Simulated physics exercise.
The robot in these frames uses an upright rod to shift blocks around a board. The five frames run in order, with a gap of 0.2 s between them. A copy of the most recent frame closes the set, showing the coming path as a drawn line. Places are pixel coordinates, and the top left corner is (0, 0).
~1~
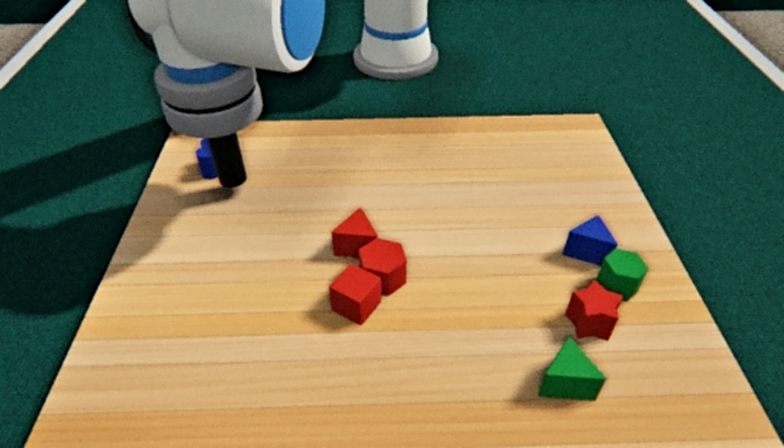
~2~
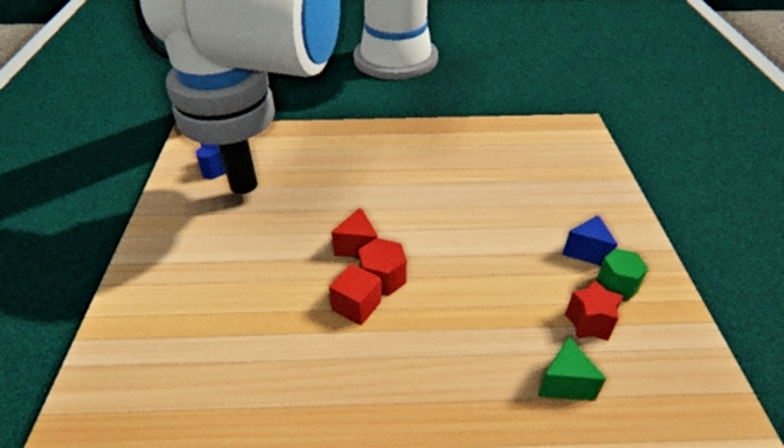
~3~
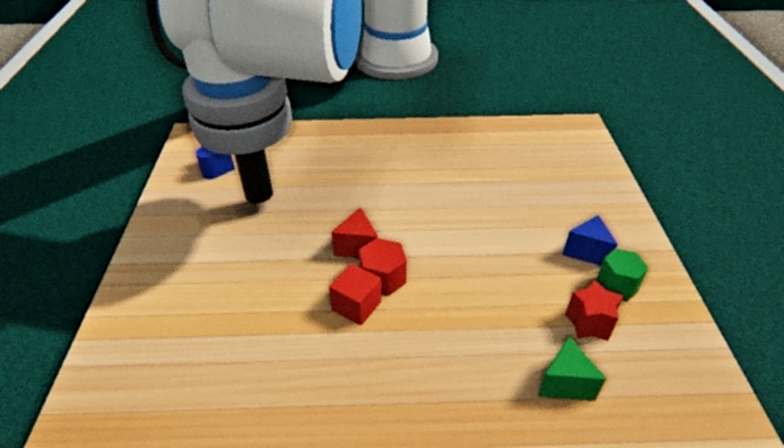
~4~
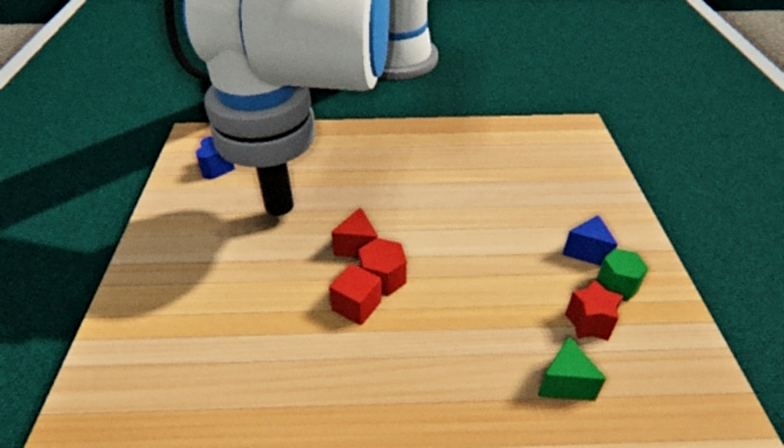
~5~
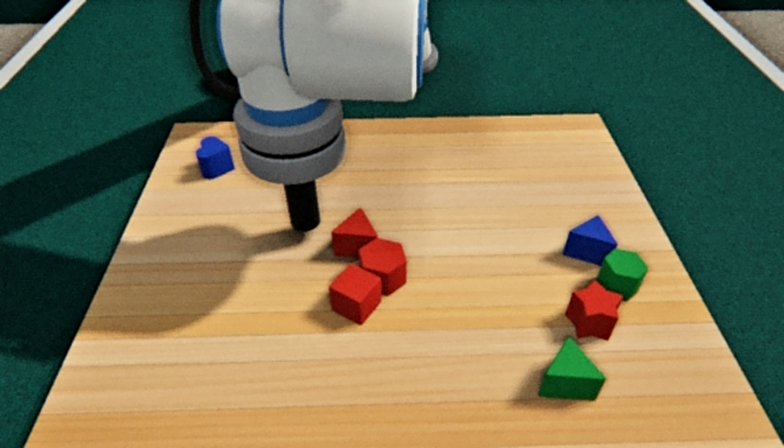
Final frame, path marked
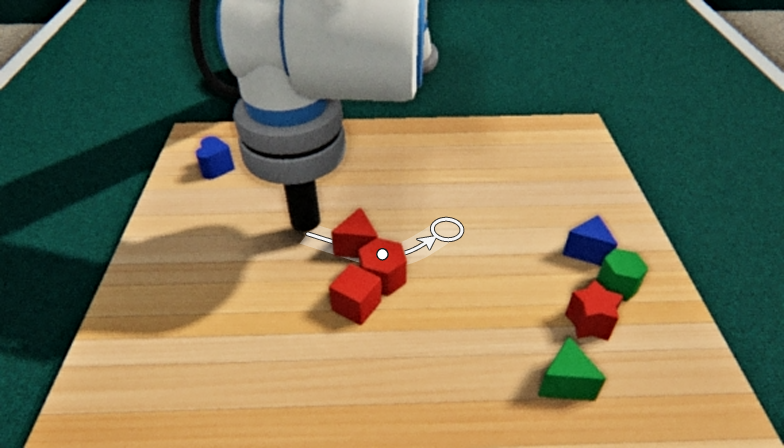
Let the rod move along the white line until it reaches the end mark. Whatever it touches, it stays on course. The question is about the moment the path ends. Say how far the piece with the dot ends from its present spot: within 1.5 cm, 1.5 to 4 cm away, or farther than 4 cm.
Once the path is done, the piece with the dot lies 1.5 to 4 cm from its present place.
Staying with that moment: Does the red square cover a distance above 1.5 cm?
Going by the path, no.
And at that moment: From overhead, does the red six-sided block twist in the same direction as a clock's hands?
Going by the path, yes.
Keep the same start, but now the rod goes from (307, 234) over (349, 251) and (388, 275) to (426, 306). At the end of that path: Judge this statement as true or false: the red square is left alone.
True - the claim holds.
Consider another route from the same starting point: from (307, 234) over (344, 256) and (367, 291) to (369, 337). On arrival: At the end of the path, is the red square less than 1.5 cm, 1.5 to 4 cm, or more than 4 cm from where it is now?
Verdict: More than 4 cm.
The line goes from (307, 234) via (355, 249) and (406, 252), ending at (447, 229); the dot is on the red six-sided block.
On the path given first. One third of the way, rod (354, 237); red triangle (383, 229), turned 25° anticlockwise; red six-sided block (388, 257), turned 20° clockwise.
Two thirds of the way, rod (407, 241); red triangle (436, 238); red six-sided block (398, 263), turned 45° clockwise.
At the end, rod (448, 218); red square unmoved; red triangle (445, 238), turned 10° clockwise; red six-sided block (398, 263), turned 45° clockwise.
